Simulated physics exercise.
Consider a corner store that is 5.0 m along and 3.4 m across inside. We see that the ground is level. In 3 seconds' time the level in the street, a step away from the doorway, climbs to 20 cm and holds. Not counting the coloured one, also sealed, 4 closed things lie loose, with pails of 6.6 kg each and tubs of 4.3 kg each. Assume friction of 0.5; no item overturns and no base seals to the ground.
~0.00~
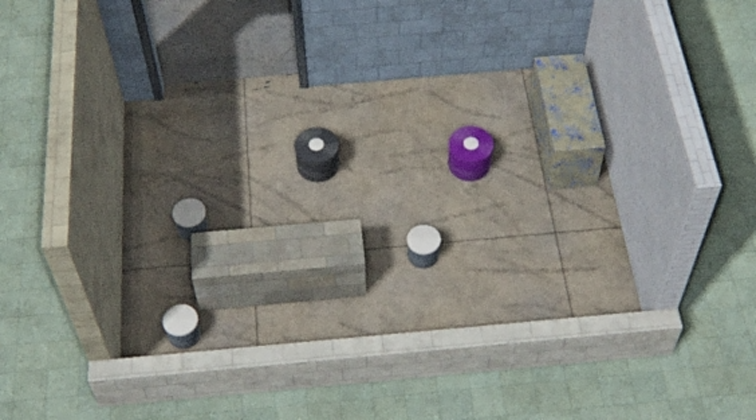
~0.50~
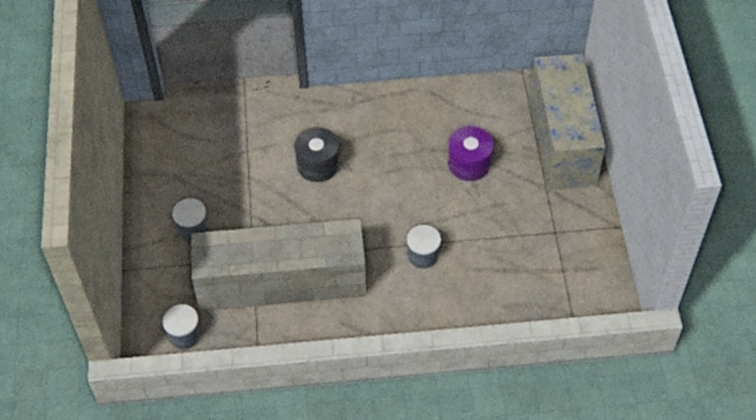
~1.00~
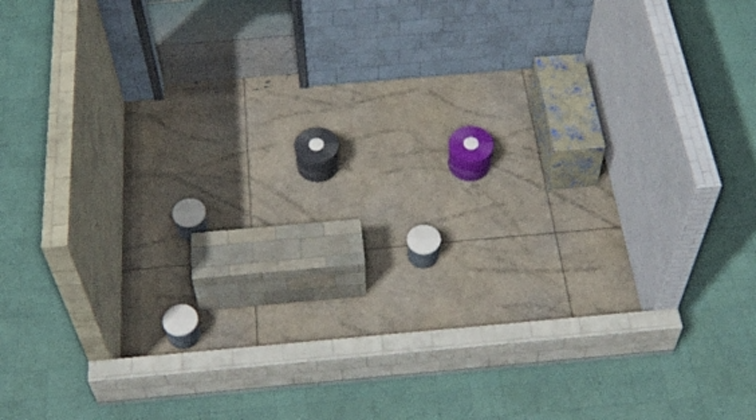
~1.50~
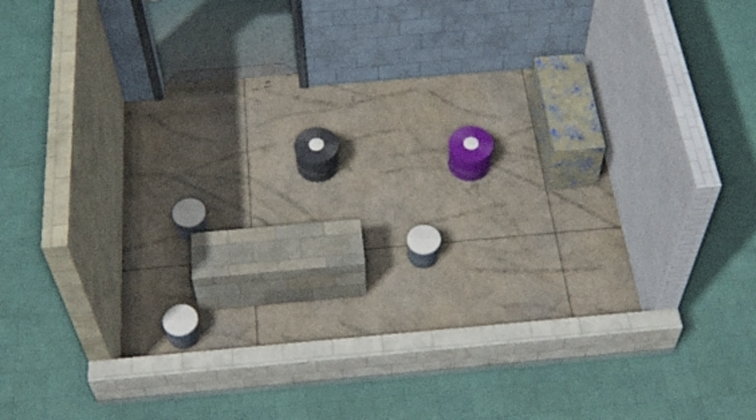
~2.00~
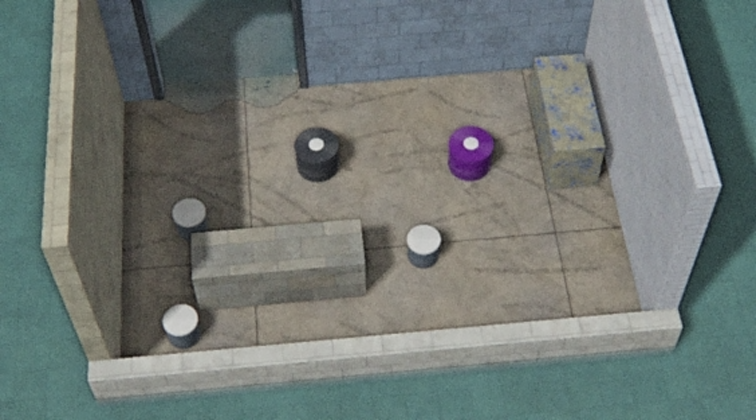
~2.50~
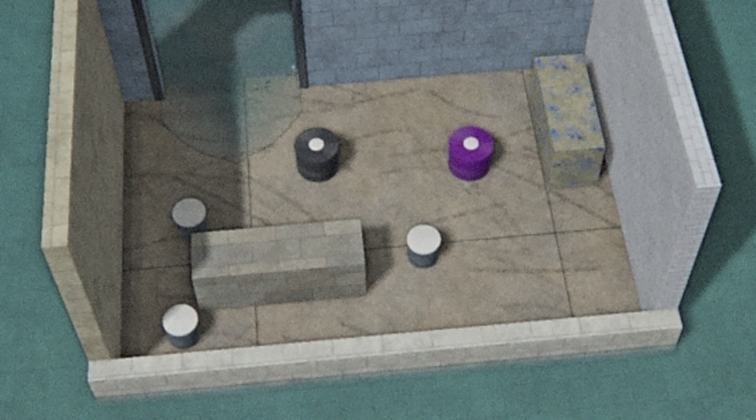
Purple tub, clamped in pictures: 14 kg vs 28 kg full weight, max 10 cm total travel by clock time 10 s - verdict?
The smaller figure is plenty.
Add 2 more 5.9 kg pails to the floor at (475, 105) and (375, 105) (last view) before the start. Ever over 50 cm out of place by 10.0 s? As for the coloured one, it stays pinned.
Those two come out inside the line and inside the line, in that order.
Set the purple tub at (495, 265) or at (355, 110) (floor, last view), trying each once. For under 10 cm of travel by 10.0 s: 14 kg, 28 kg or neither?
First try, the lighter option suffices; second try, the lighter option suffices.
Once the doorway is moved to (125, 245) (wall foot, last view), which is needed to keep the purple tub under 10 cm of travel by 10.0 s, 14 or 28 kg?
The big mass is needed.
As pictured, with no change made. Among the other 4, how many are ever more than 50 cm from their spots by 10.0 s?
I count 4 of them.
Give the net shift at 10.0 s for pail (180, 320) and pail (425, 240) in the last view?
In that order: 300 cm, 100 cm.
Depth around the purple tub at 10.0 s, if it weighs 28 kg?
Depth: Approx. 5 cm.
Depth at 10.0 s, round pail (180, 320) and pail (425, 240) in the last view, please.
I'd put it at 10 cm and 11 cm respectively.
After 3.5 s the purple tub would be 0 cm from its start with 14 kg and 0 cm from its start with 28 kg; 0 cm of water round it then.
After 4.5 s the purple tub would be 0 cm from its start with 14 kg and 0 cm from its start with 28 kg; 0 cm of water round it then.
After 7.0 s the purple tub would be 0 cm from its start with 14 kg and 0 cm from its start with 28 kg; 3 cm of water round it then.
After 10.0 s the purple tub would be 0 cm from its start with 14 kg and 0 cm from its start with 28 kg; 5 cm of water round it then.
